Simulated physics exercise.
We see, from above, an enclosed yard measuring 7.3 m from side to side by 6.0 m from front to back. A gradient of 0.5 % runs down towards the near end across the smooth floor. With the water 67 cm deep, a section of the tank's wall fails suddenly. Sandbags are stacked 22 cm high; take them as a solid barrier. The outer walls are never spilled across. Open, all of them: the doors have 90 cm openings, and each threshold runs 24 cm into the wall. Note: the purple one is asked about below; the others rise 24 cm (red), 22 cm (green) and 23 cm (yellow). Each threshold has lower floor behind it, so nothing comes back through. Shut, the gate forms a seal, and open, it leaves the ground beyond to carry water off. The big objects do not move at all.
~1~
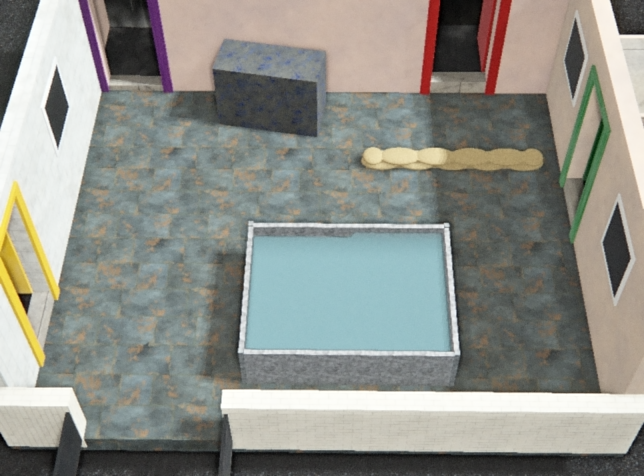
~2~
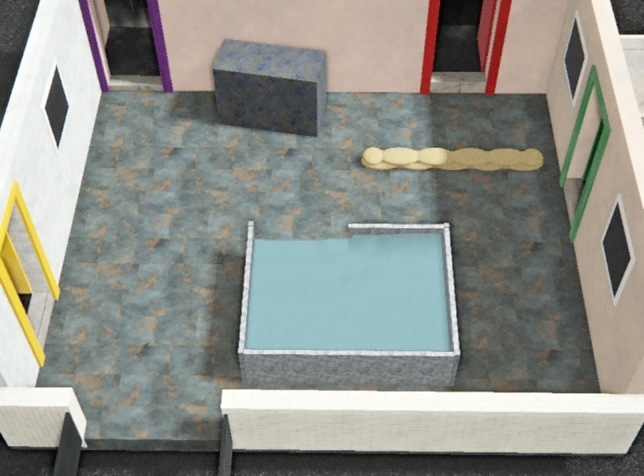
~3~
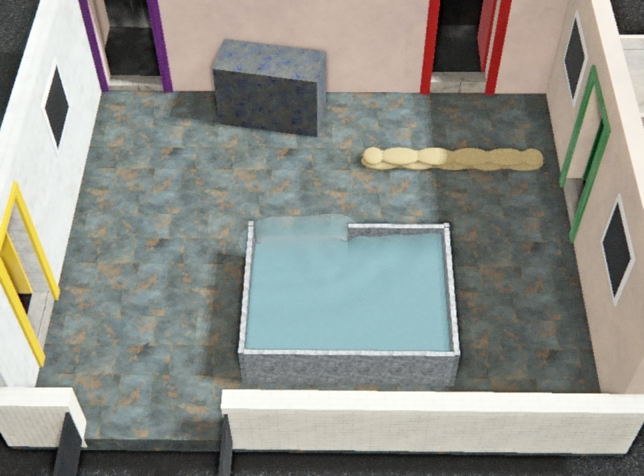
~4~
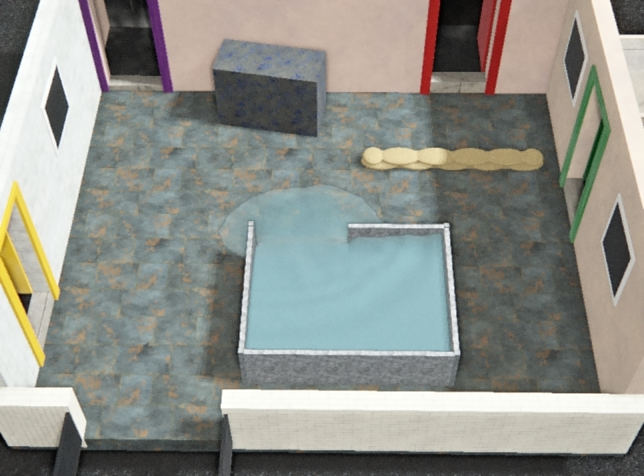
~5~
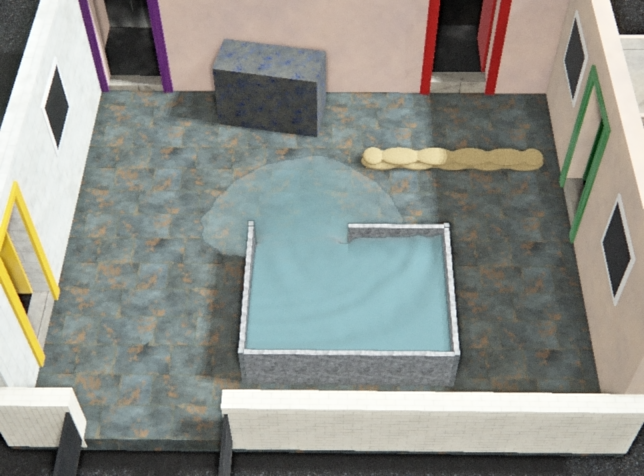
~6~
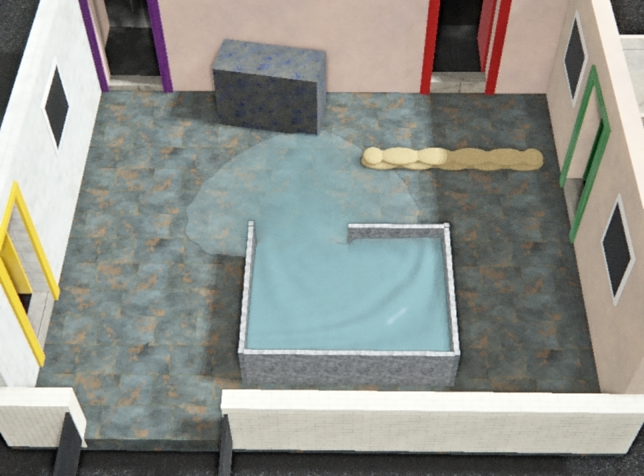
A rectangular tank of water stood in a walled yard with colored doorways, until part of its far wall vanished and water poured out, spreading in a widening rounded sheet across the floor behind it.
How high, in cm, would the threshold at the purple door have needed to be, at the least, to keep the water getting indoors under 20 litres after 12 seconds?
About 23 cm.
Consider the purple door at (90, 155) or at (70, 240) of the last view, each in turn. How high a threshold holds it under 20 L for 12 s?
You'd want roughly 23 cm there first, then roughly 8.0 cm.
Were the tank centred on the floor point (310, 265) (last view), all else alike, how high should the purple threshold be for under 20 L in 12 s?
A height near 29 cm.
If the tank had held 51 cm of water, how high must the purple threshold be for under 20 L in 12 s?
Then a height close to 16 cm.
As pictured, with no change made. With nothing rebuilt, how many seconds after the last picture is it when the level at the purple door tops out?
At roughly 2.0 s.
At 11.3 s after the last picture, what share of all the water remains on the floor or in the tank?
Some 82 %.
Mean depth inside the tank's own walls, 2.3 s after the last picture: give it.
It averages roughly 31 centimetres.
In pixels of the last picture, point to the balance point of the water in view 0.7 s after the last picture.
(332, 273), roughly.
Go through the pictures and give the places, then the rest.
The tank at (349, 289) is whole and still, 67 cm deep; the purple door at (127, 43) is dry, in the first frame.
The gap is on the far side, the front 0.3 m out at a hidden place; the back of the tank holds 67 cm, in the second frame.
The gap is on the far side, the front 0.7 m out at (310, 219); the back of the tank holds 67 cm, in the third frame.
The front is at (319, 188), 1.3 m from the gap on the far side; 2.3 m2 of floor is wet, 67 cm left at the back, in the fourth frame.
The gap is on the far side, the front 1.9 m out at (316, 159); the back of the tank holds 65 cm, in the fifth frame.
Water pours out on the far side and has run 2.5 m, to (320, 133); about 5 cm deep outside, 58 cm at the back; 2.3 m in a straight line remain to the purple door at (127, 43), in the sixth frame.
Then, 0.7 s after the last picture water covers 25 % of the floor, deepest (38 cm) near (280, 251); it has not reached the purple door.
Then, 2.3 s after the last picture water covers 50 % of the floor, deepest (31 cm) near (101, 148); 26 cm at the purple door, 43 litres in over its 11 cm threshold.
Then, 11.3 s after the last picture water covers 95 % of the floor, deepest (12 cm) near (29, 420); 6 cm at the purple door, 170 litres in over its 11 cm threshold.
At the purple door as built, the water peaked near 26 cm, 2.1 s after the last picture.
With a threshold of 19 cm, 43 litres would have come in within the 12 s; with 26 cm, 12 litres. So under 20 litres takes about 23 cm.
